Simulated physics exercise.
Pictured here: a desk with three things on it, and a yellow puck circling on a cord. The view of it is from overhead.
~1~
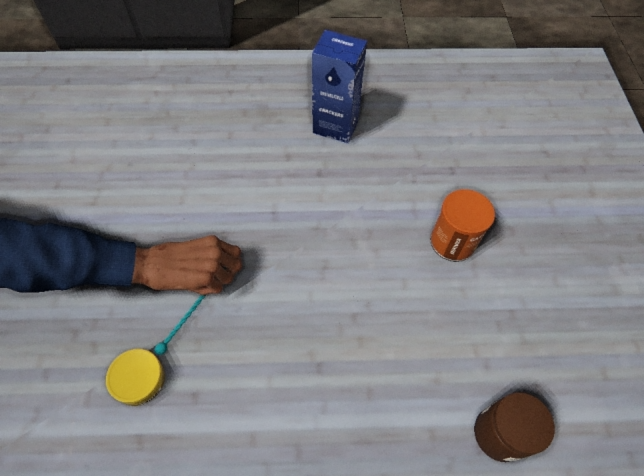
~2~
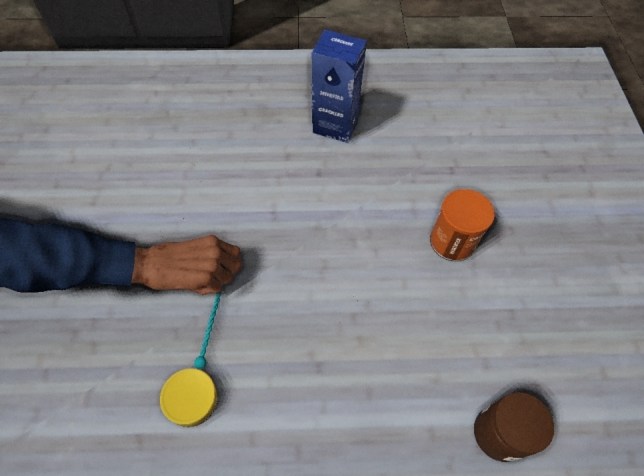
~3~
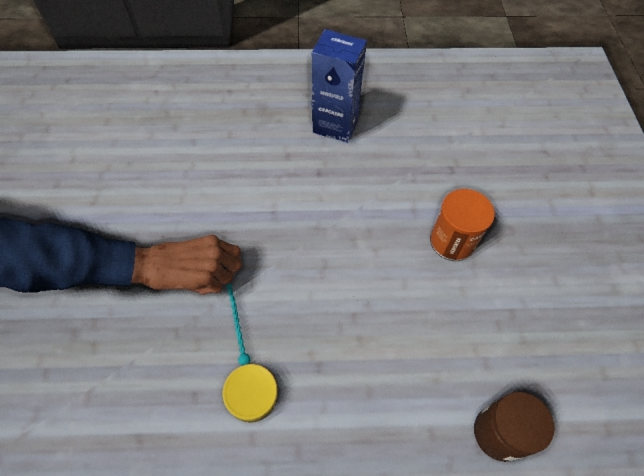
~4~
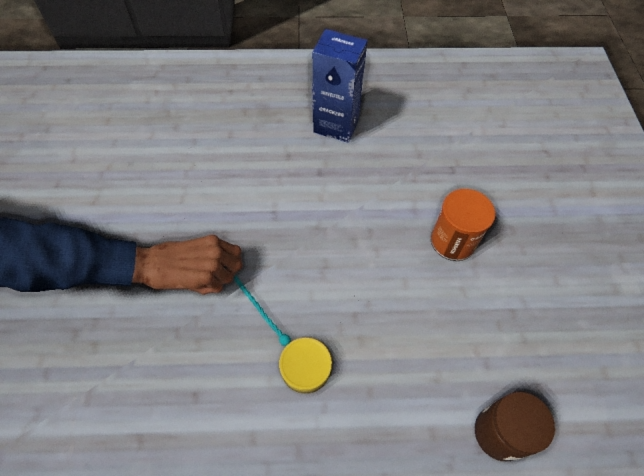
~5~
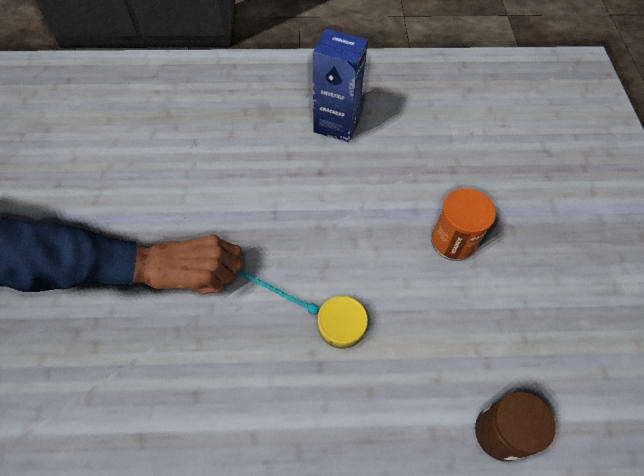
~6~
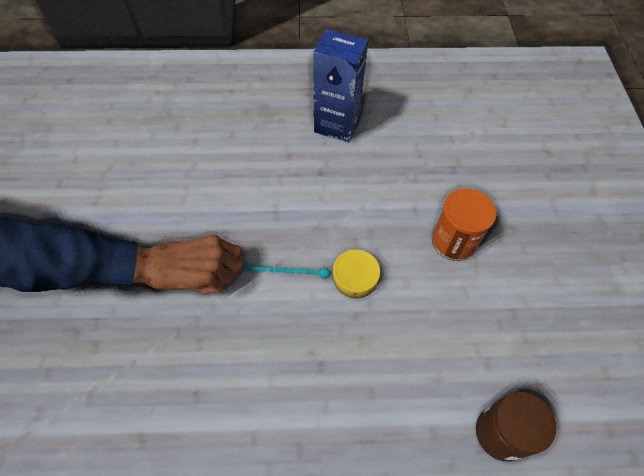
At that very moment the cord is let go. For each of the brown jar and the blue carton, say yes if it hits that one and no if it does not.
Brown jar: No; blue carton: Yes.
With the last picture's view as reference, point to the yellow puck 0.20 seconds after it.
At that time it is at about pixel (338, 122).
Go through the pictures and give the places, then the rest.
Yellow puck (133, 375); brown jar (525, 422); blue carton (340, 46); orange tin (469, 210), in the first frame.
Yellow puck (187, 395), in the second frame.
Yellow puck (250, 391), in the third frame.
Yellow puck (305, 363), in the fourth frame.
Yellow puck (343, 319), in the fifth frame.
Yellow puck (357, 270); brown jar (527, 421); blue carton (341, 45); orange tin (470, 209); going round anticlockwise, in the sixth frame.
Then, 0.08 s after the last picture, puck near (347, 192).
Then, 0.20 s after the last picture, puck near (338, 122); blue carton pushed aside.
At rest, puck near (335, 95); blue carton knocked off. The brown jar stays untouched and the blue carton gets hit.
